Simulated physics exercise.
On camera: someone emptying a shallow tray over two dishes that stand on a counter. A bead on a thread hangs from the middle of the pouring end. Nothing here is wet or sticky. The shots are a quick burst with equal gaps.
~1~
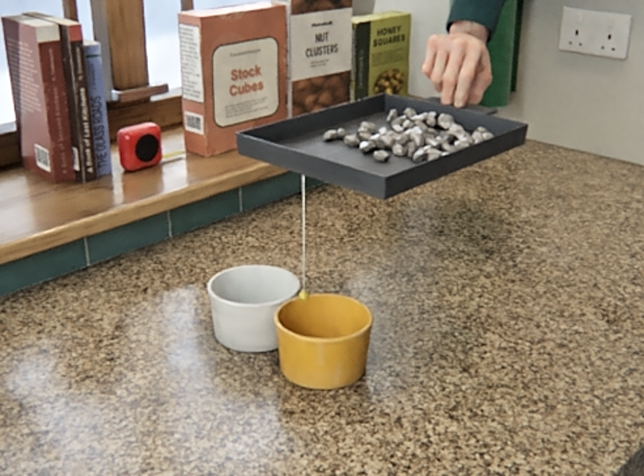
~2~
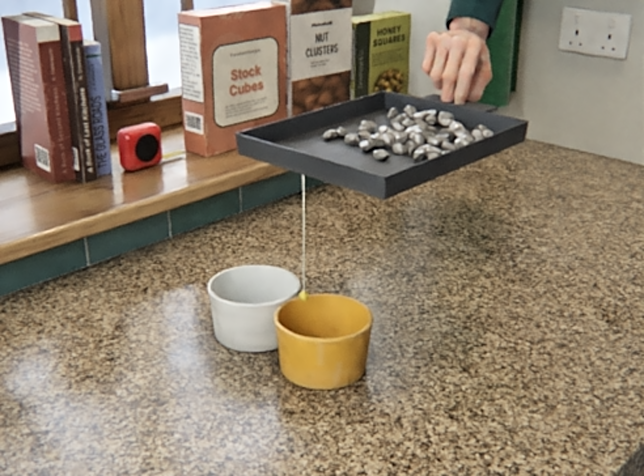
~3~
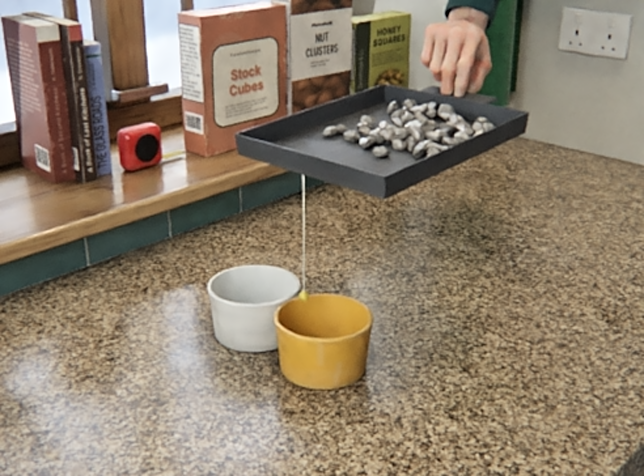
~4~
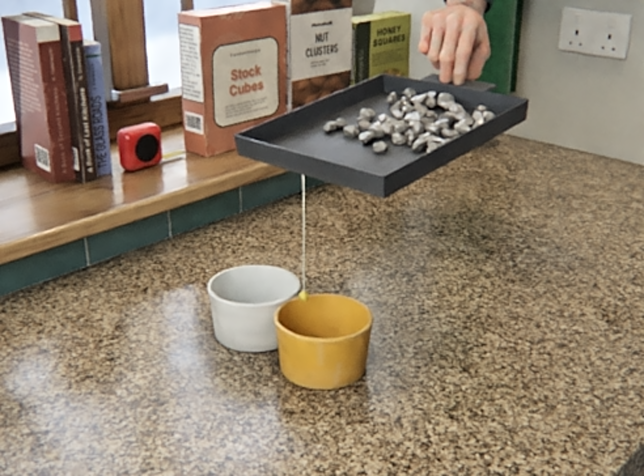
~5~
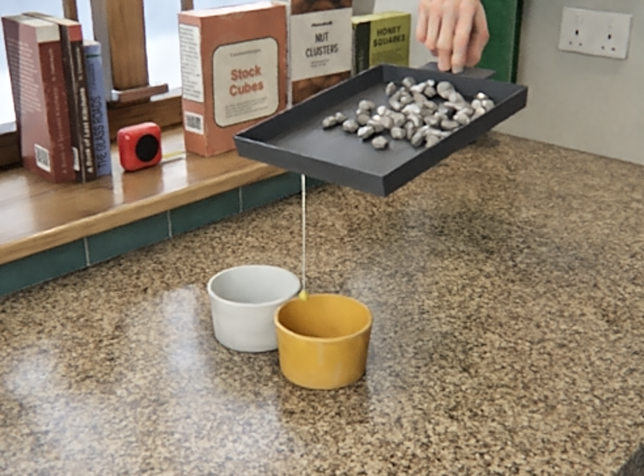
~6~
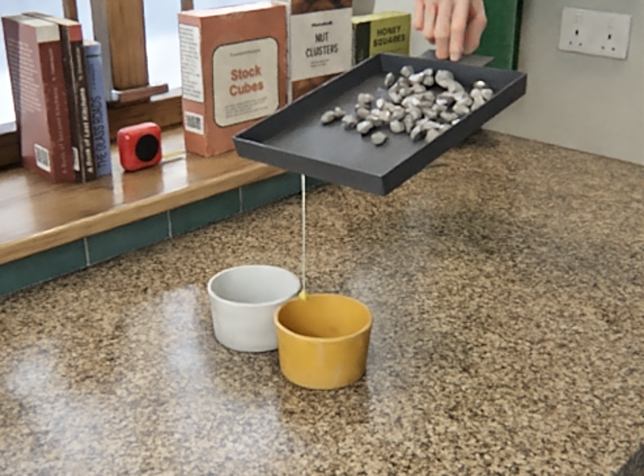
On a speckled brown kitchen counter beside a wooden window ledge, seen from slightly above, a pale grey dish and a mustard-yellow dish stand close together, with books, food boxes and a small red object behind. A hand holds a shallow dark tray of grey, pebble-like pieces above them, a thread hanging from its near end. The hand steadily raises the tray's far end, tilting it slightly left, while the camera stays still.
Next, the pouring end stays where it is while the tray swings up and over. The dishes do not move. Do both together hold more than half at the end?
Caught overall: Only the smaller part.
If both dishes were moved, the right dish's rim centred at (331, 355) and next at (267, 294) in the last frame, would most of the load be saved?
The first try: More than half. The second: Under half.
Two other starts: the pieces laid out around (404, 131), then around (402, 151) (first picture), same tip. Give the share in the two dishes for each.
Near 10 % and 10 %.
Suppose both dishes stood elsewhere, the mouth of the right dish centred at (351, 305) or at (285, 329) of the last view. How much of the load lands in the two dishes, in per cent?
First some 0, then 80 per cent.
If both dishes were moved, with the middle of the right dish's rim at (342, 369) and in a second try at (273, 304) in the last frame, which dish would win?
The first try: The left-hand dish. The second: The right-hand dish.
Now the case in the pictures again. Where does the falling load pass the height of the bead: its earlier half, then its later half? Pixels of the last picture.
Around (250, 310) and then (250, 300).
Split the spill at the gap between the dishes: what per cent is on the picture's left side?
Some 80 per cent.
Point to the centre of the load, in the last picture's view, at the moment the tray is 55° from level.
Roughly at (306, 145).
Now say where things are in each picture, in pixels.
In the first picture, corners of the pouring end (238, 133) and (385, 176), level; middle of the load (427, 139), bits of gravel; left dish (221, 319); right dish (290, 354); bead on its thread (304, 296).
In the second picture, corners of the pouring end (238, 133) and (385, 176), level; middle of the load (427, 138).
In the third picture, corners of the pouring end (237, 134) and (384, 175), tipped barely, lowest at the left corner; middle of the load (427, 132).
In the fourth picture, corners of the pouring end (236, 135) and (383, 175), tipped a little, lowest at the left corner; middle of the load (427, 124).
In the fifth picture, corners of the pouring end (235, 136) and (382, 175), tipped a little, lowest at the left corner; middle of the load (426, 115).
In the sixth picture, corners of the pouring end (235, 137) and (381, 174), tipped a little, lowest at the left corner; middle of the load (425, 107); left dish (221, 319); right dish (290, 354).
Just after the last frame, tray tipped steeply; almost all on the tray; just a few in the air.
A moment on, tray tipped right over; the larger part on the tray; just a few in the left dish; roughly a quarter outside both; just a few in the air.
Further on, tray tipped past a quarter turn; just a few in the right dish; about a tenth in the left dish; the larger part outside both.
When it is over, tray tipped past a quarter turn; not one in the right dish; about a tenth in the left dish; the larger part outside both.
